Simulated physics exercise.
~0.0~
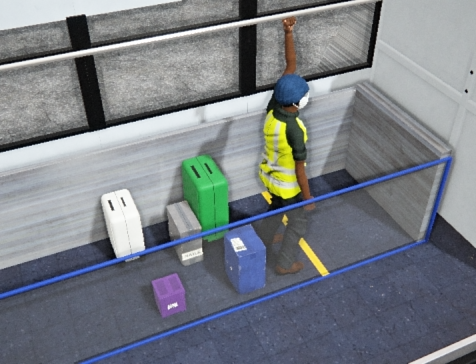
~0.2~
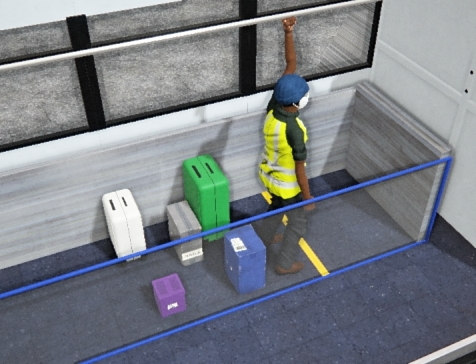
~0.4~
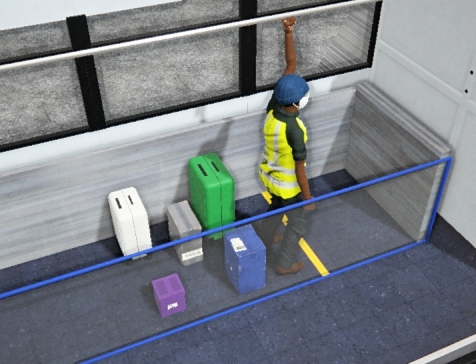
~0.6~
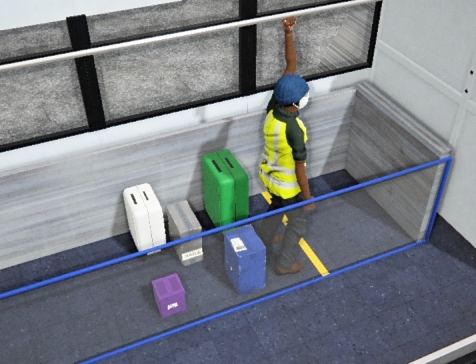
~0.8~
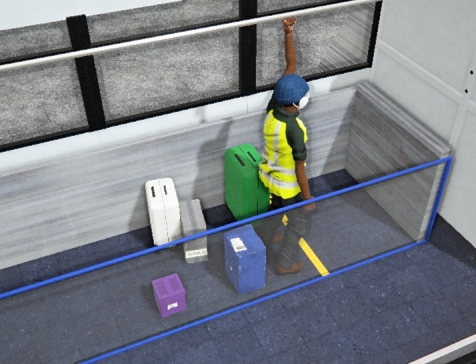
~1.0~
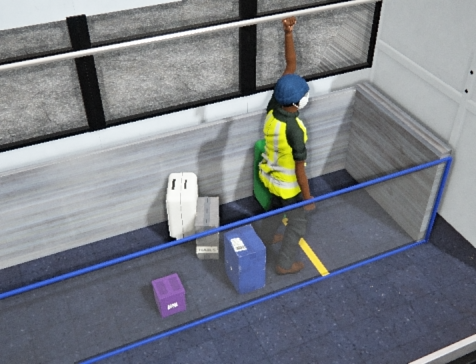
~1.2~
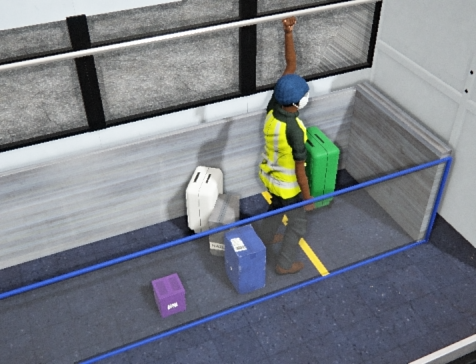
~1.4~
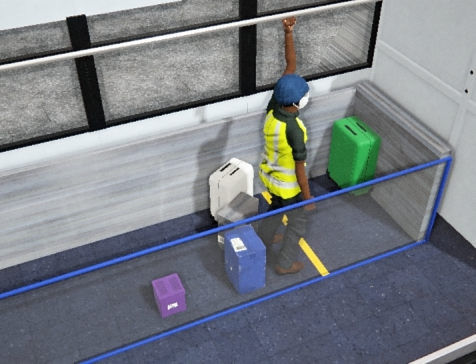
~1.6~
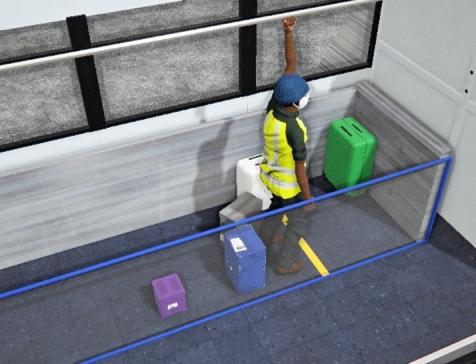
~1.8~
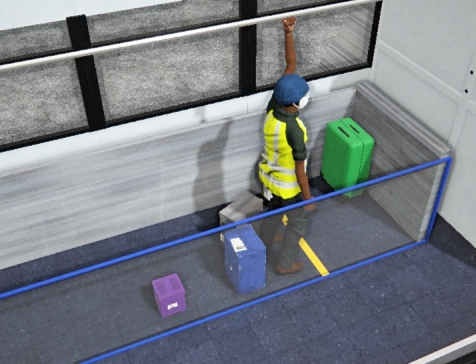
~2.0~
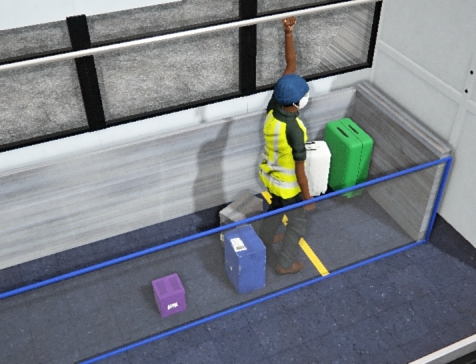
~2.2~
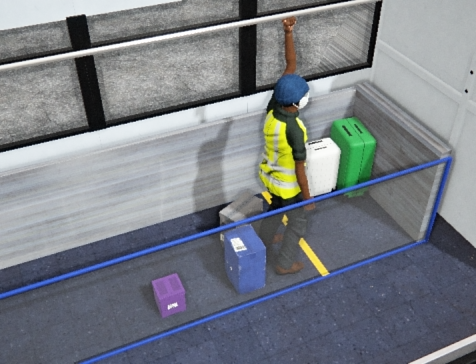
To begin with, a person in a blue helmet and yellow vest stands with one arm raised beside a yellow line, with several cases and boxes to the left. The green case and the white case start sliding right along the back wall, and the grey box soon follows. The green case passes behind the person and comes to rest near the right end. The grey box stops behind the blue case, while the white case continues behind the person. Finally, the white case stands upright beside the green one, past the line, while the blue case and purple box have stayed put.
